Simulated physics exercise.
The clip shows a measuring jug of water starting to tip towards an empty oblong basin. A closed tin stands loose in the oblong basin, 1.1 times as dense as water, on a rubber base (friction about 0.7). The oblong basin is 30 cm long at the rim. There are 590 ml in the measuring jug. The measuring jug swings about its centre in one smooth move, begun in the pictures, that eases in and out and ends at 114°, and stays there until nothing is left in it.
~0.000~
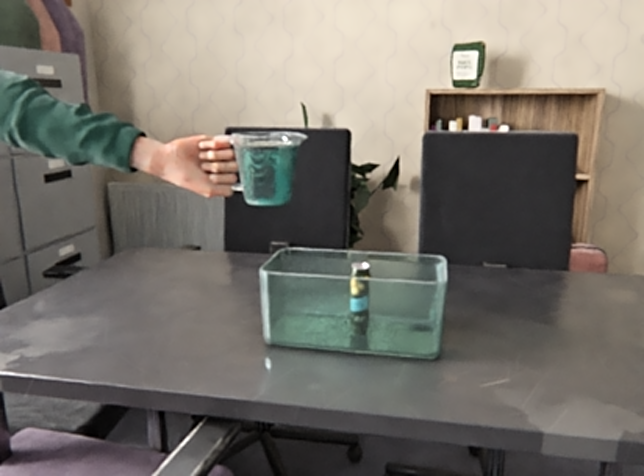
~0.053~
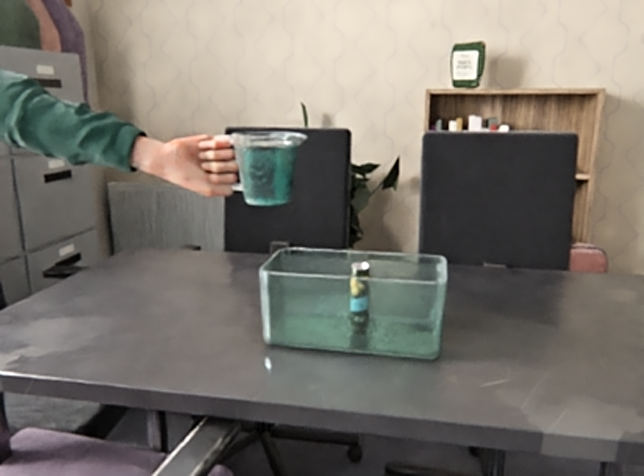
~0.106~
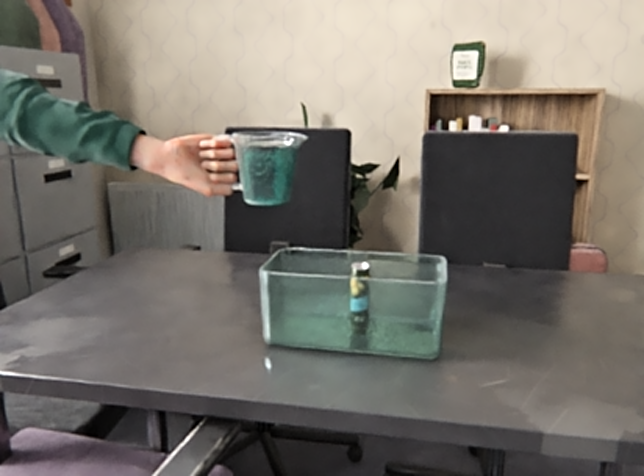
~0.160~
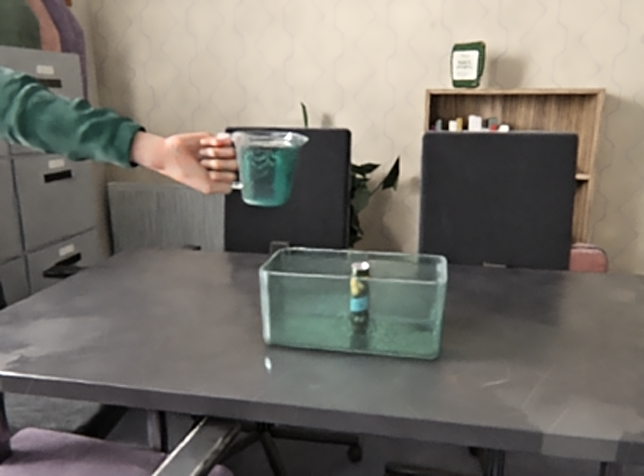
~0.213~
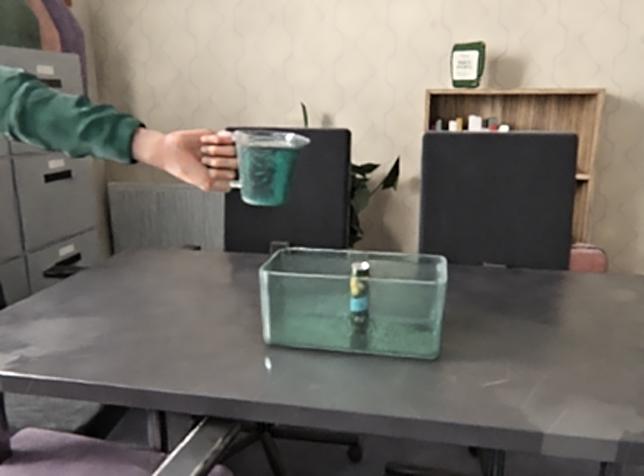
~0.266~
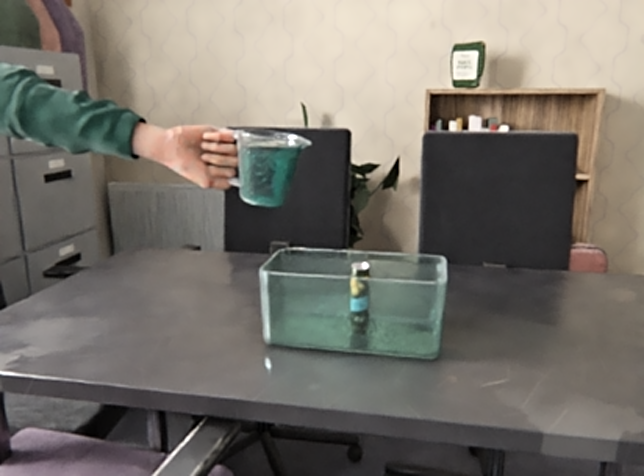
A hand in a green sleeve reaches in from the left, holding a clear measuring jug of green-tinted water above a dark table, seen from across an office by a still camera. Below it sits a clear oblong basin with a small dark tin inside, before black chairs, grey cabinets and a wooden shelf. The jug stays nearly level, then tilts slightly rightward.
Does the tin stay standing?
It goes over.
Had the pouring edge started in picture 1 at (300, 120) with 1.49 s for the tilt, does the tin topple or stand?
Then it falls.
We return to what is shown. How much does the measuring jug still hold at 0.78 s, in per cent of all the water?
Some 74 per cent.
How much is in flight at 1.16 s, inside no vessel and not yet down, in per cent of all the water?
About 18 per cent.
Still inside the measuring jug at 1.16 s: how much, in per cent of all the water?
Near 14 in a hundred.
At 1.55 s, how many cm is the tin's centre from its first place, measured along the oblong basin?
About 8 cm.
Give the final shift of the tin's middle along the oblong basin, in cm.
Some 7.5 cm.
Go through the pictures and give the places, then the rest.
In the first frame, tilt 0°; pouring edge (307, 136); surface from (239, 144) to (297, 145); the oblong basin's rim runs from (271, 260) to (446, 270); the tin's top is at (360, 269).
In the second frame, tilt 0°; pouring edge (307, 137); surface from (240, 144) to (297, 145).
In the third frame, tilt 1°; pouring edge (307, 137); surface from (240, 144) to (297, 146).
In the fourth frame, tilt 3°; pouring edge (308, 139); surface from (240, 144) to (299, 146).
In the fifth frame, tilt 6°; pouring edge (310, 141); surface from (242, 144) to (300, 147).
In the sixth frame, tilt 9°; pouring edge (311, 143); surface from (243, 145) to (302, 147).
After 0.78 s the tilt is 62° and 74 per cent is still to pour; the tin stands where it began.
After 1.16 s the tilt is 101° and 14 per cent is still to pour; the tin leans 9°.
After 1.55 s the tilt is 114° and 0 per cent is still to pour; the tin lies on its side.
After 1.98 s the tilt is 114° and 0 per cent is still to pour; the tin lies on its side.
In the end the tin lies on its side.
